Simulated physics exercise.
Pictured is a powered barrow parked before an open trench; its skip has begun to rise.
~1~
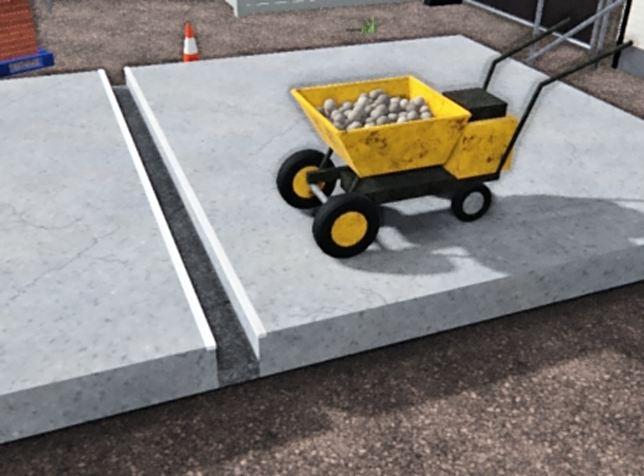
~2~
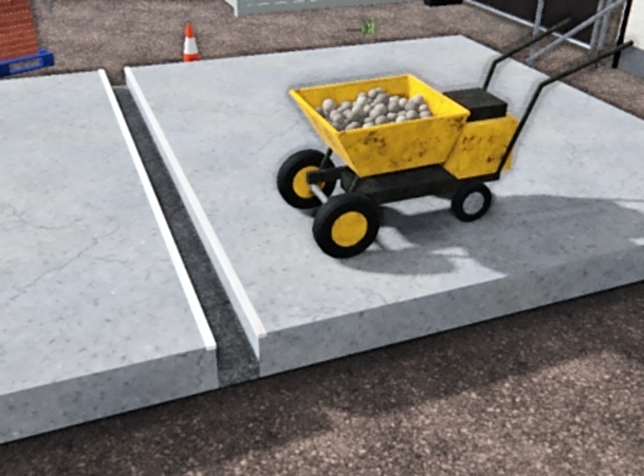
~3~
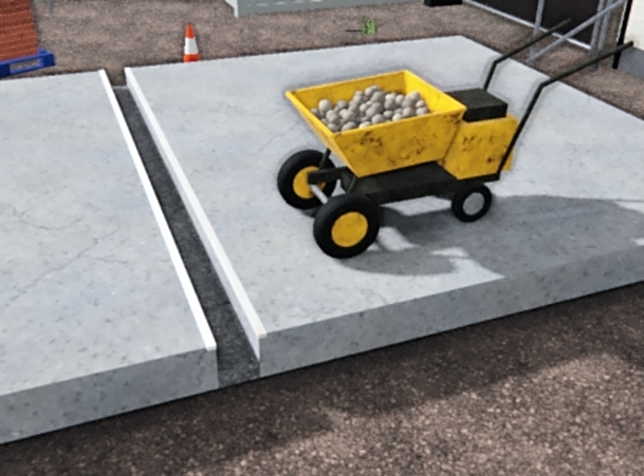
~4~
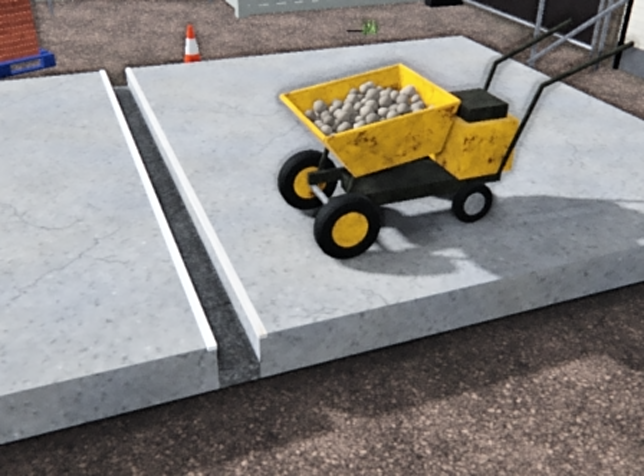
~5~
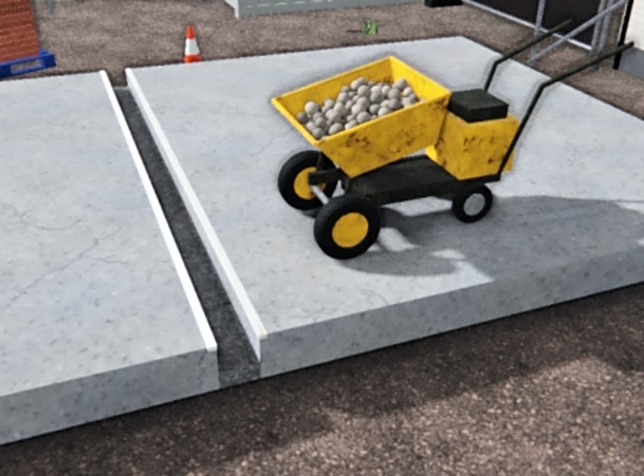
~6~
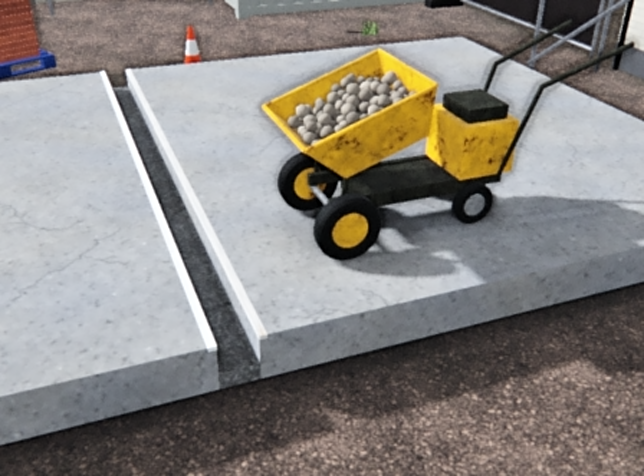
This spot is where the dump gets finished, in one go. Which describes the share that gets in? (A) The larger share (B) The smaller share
The answer is A.
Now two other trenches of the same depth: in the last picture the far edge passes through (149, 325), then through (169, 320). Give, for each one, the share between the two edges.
100 % and 90 %, give or take.
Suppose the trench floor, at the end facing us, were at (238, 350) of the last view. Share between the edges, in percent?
Near 40 %.
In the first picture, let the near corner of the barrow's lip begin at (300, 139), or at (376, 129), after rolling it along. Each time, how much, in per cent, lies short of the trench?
You'd get 0 in a hundred the first time and 40 in a hundred the second.
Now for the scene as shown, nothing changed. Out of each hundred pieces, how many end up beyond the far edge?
It works out to close to 25 per cent.
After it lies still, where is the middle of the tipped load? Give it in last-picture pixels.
I'd put the middle somewhere around (199, 259).
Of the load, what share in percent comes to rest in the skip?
It works out near 0 percent.
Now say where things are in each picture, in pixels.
In the first frame, lip of the skip at (339, 134), level; top of the load at (382, 111), river pebbles; first edge of the trench at (246, 302); far edge at (198, 312), the trench under half as wide as the skip, and about as deep as wide.
In the second frame, lip of the skip at (337, 134), level; top of the load at (381, 111).
In the third frame, lip of the skip at (332, 136), tipped barely; top of the load at (377, 109).
In the fourth frame, lip of the skip at (326, 140), tipped a little; top of the load at (385, 102).
In the fifth frame, lip of the skip at (316, 144), tipped a little; top of the load at (377, 98).
In the sixth frame, lip of the skip at (305, 151), tipped clearly; top of the load at (383, 97); first edge of the trench at (247, 303); far edge at (199, 314).
Soon, skip tipped steeply; all in the skip.
A while on, skip tipped right over; most in the skip; a stray few short of the trench; a small part in or heaped over the trench; a stray few beyond it; a small part falling.
Towards the end, skip tipped right over; a small part in the skip; a small part short of the trench; about two thirds in or heaped over the trench; about a quarter beyond it.
Finally, skip tipped right over; a small part short of the trench; about two thirds in or heaped over the trench; about a quarter beyond it.
